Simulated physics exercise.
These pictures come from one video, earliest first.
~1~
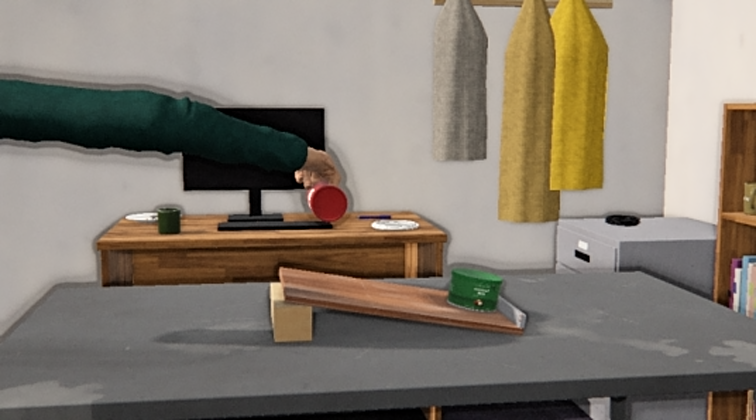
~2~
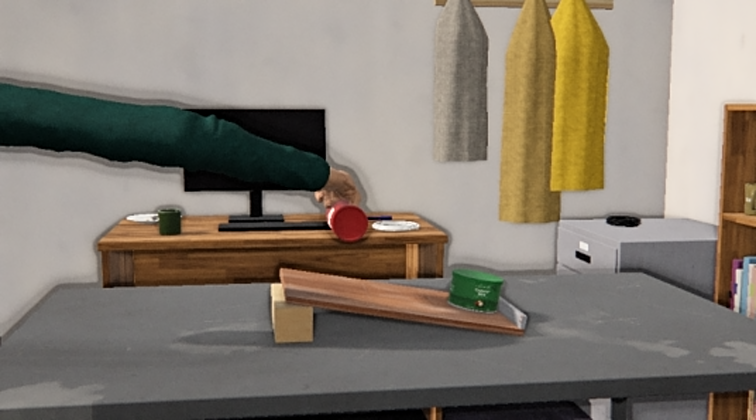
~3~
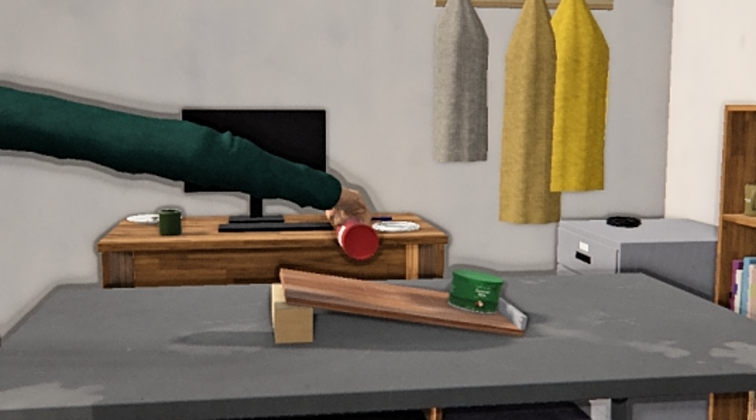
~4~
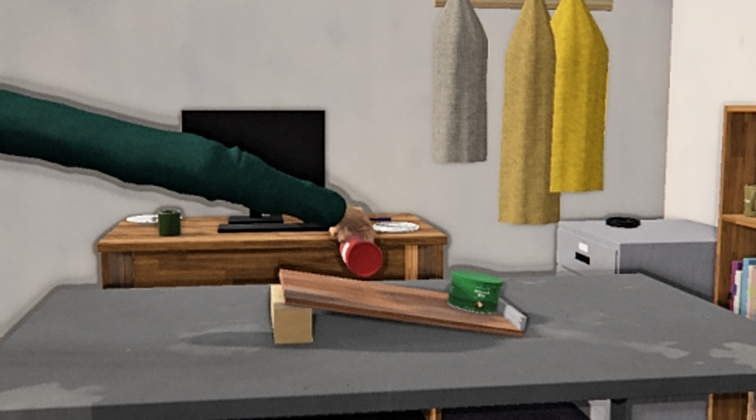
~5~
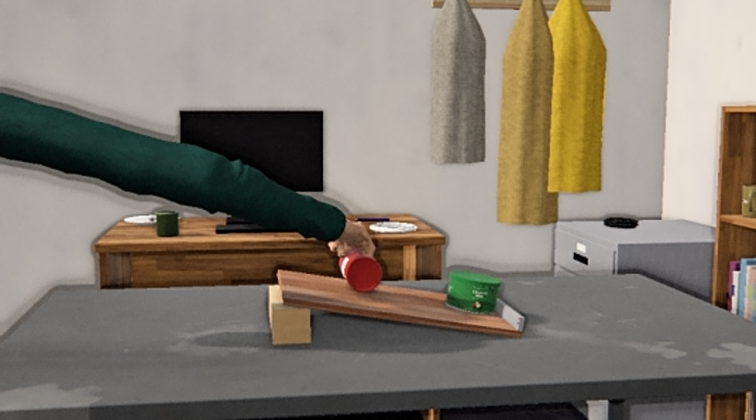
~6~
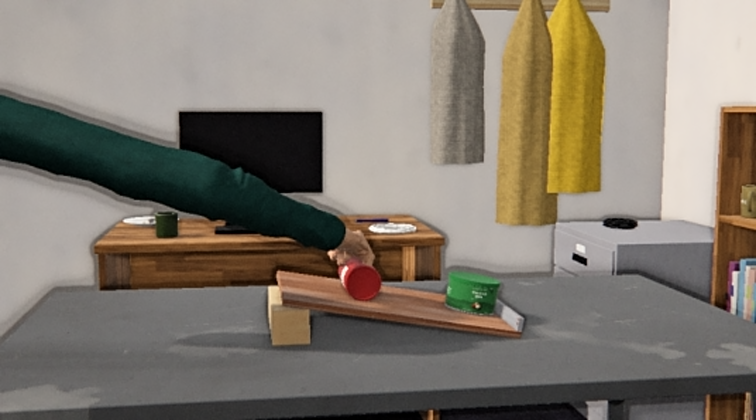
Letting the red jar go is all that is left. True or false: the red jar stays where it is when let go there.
False.
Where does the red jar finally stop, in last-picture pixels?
The object ends up somewhere near (433, 288).
Then, 0.40 s after the last picture, red jar rolled about its own width near (381, 280).
Then, 0.50 s after the last picture, red jar rolled about its own width near (398, 283).
Then, 0.70 s after the last picture, red jar rolled well along near (430, 287).
Then, 0.80 s after the last picture, red jar resting near (430, 285).
At rest, moved from the start, red jar; green tub in place. Seen from the same camera at the end, red jar near (433, 288). The red jar goes downhill.
